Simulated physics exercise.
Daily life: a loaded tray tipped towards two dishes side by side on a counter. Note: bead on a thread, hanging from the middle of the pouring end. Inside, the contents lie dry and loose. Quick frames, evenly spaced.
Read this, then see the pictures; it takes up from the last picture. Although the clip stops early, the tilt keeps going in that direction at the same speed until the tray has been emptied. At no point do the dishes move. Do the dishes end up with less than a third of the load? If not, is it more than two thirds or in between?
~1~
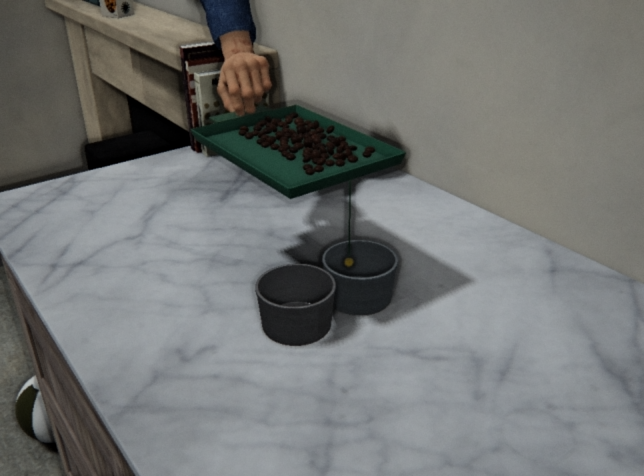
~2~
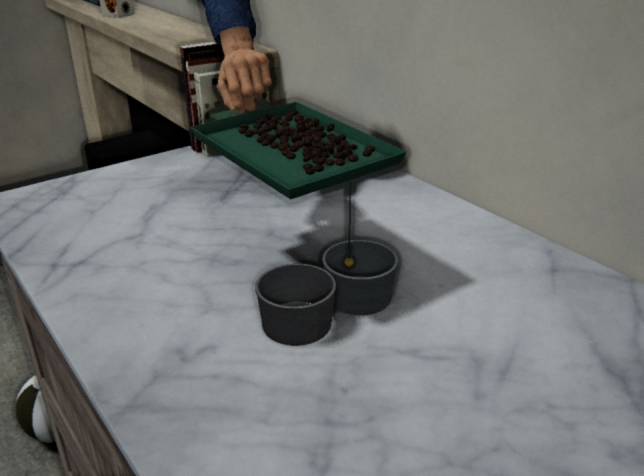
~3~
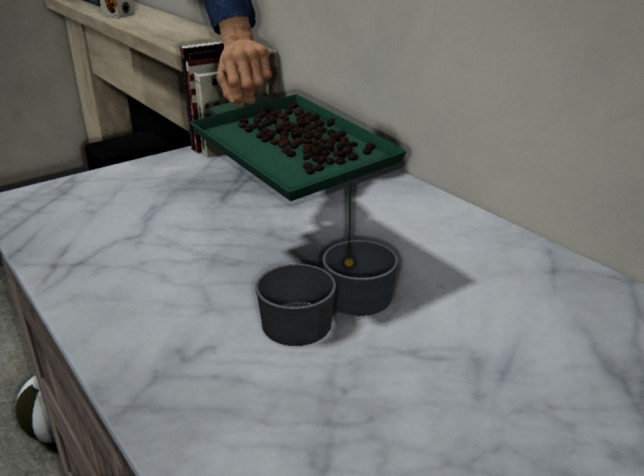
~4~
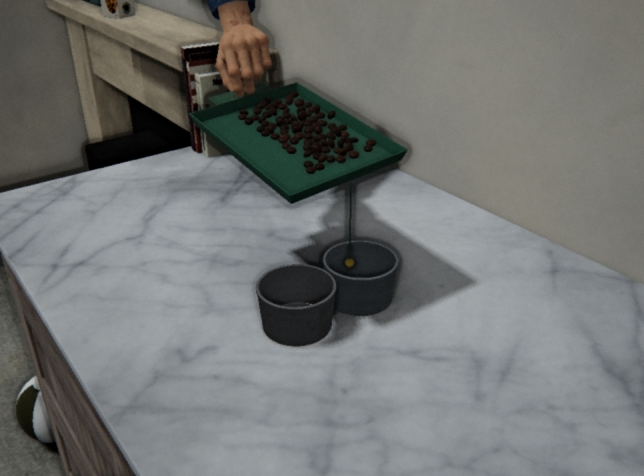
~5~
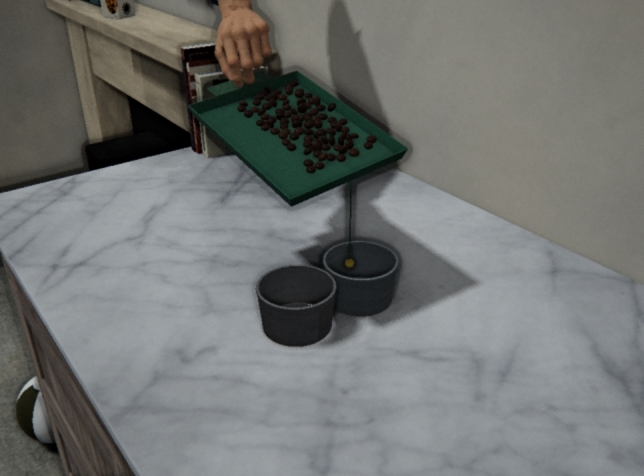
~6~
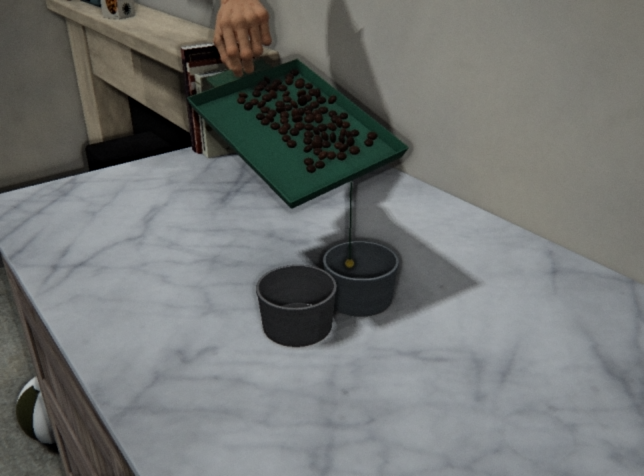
The caught part is no less than a third and no more than two thirds.
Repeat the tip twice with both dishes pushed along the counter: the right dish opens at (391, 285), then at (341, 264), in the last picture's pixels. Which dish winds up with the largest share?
Attempt 1: The one on the left side. Attempt 2: The one on the left side.
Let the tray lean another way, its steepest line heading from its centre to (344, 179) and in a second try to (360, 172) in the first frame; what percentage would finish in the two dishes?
That comes to 0 per cent the first time and 10 per cent the second.
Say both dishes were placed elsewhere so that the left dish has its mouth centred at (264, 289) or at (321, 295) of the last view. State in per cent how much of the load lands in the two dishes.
It would be near 20 per cent first and near 70 per cent second.
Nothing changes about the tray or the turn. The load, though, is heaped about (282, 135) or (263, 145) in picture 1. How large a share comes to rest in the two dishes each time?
Roughly 40 % and then 50 %.
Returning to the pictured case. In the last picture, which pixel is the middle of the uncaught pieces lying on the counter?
Those pieces end up centred close to (327, 373).
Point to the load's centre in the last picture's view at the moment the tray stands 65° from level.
Around (307, 199).
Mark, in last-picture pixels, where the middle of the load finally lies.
I'd mark it at roughly (310, 338).
Shortly afterwards, tray tipped steeply; the bulk on the tray; only a few outside both; near a quarter in the air.
Next, tray tipped past a quarter turn; only a few on the tray; near a third in the left dish; near half outside both; only a few in the air.
Some moments later, tray tipped past a quarter turn; near half in the left dish; near half outside both.
In the end, tray tipped past a quarter turn; near half in the left dish; none at all in the right dish; near half outside both.
